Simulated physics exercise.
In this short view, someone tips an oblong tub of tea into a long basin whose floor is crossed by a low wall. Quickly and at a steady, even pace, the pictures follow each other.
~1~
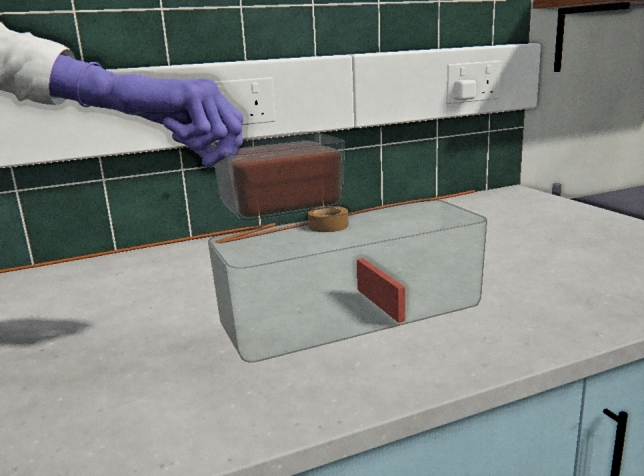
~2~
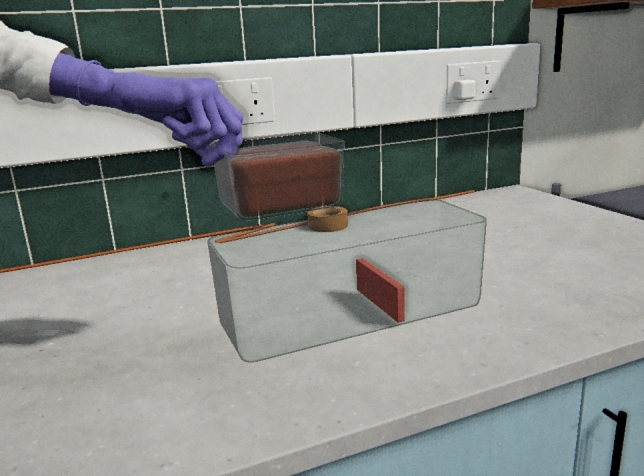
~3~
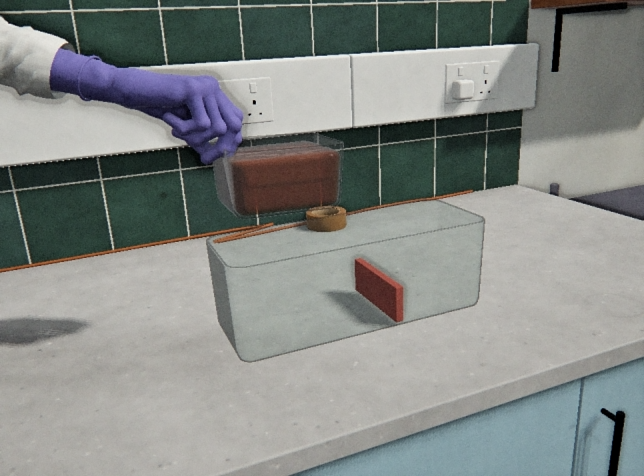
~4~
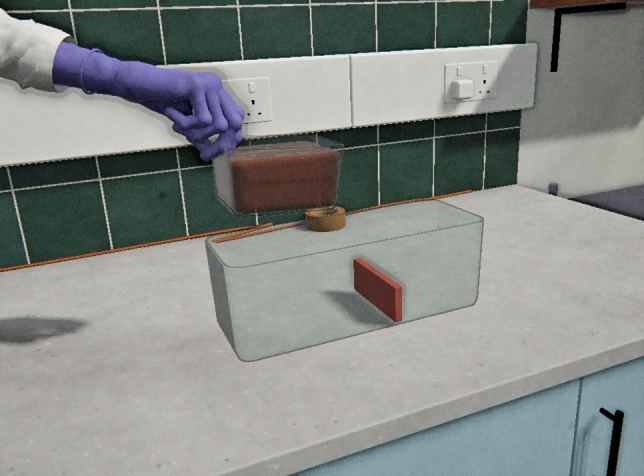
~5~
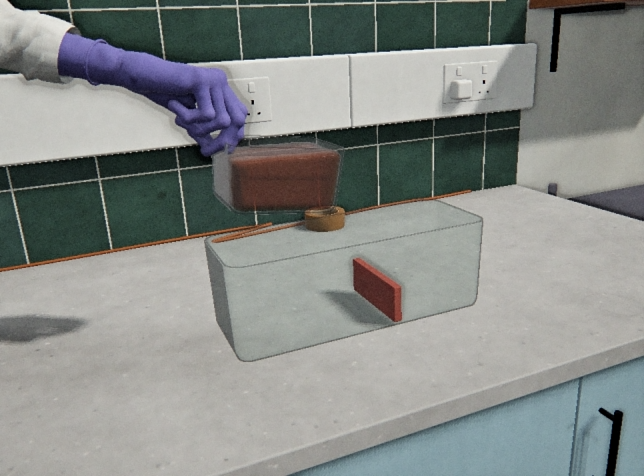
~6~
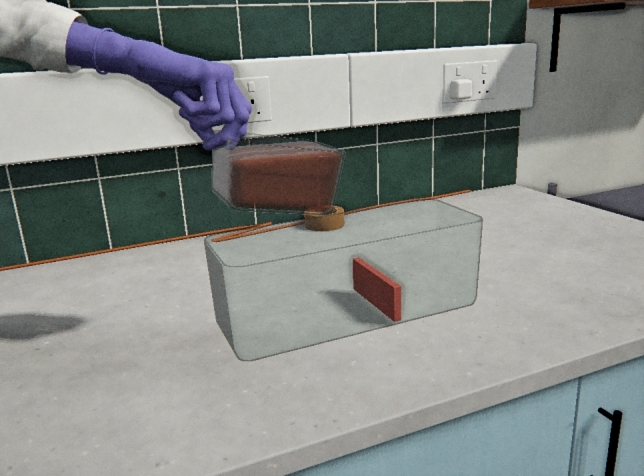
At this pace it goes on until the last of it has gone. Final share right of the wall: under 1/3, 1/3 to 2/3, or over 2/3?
The right of the wall is going to hold one third to two thirds.
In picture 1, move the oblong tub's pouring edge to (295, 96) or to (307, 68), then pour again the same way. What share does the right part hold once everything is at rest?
The first start yields 15 per cent, the second 50 per cent.
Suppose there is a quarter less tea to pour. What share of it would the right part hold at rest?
About 30 in a hundred.
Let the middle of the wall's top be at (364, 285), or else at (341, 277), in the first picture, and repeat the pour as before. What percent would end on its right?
In turn some 60 and 85 in a hundred.
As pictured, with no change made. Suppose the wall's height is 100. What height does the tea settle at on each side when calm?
Left of the wall 30 %, right of the wall 60 %.
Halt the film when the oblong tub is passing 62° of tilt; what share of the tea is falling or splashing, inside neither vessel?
25 per cent.
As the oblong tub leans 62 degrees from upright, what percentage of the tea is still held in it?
It still holds close to 55 per cent at that lean.
A moment on, the oblong tub is tipped part way and 56 per cent is still to pour, 4 is left of the wall and 14 right of it.
Next, the oblong tub is tipped on its side and 13 per cent is still to pour, 28 is left of the wall and 52 right of it.
Then the oblong tub is tipped on its side and 2 per cent is still to pour, 41 is left of the wall and 52 right of it.
Later the oblong tub is tipped on its side and 0 per cent is still to pour, 44 is left of the wall and 52 right of it.
Finally, 44 per cent lies left of the wall, 52 right of it and 4 outside.
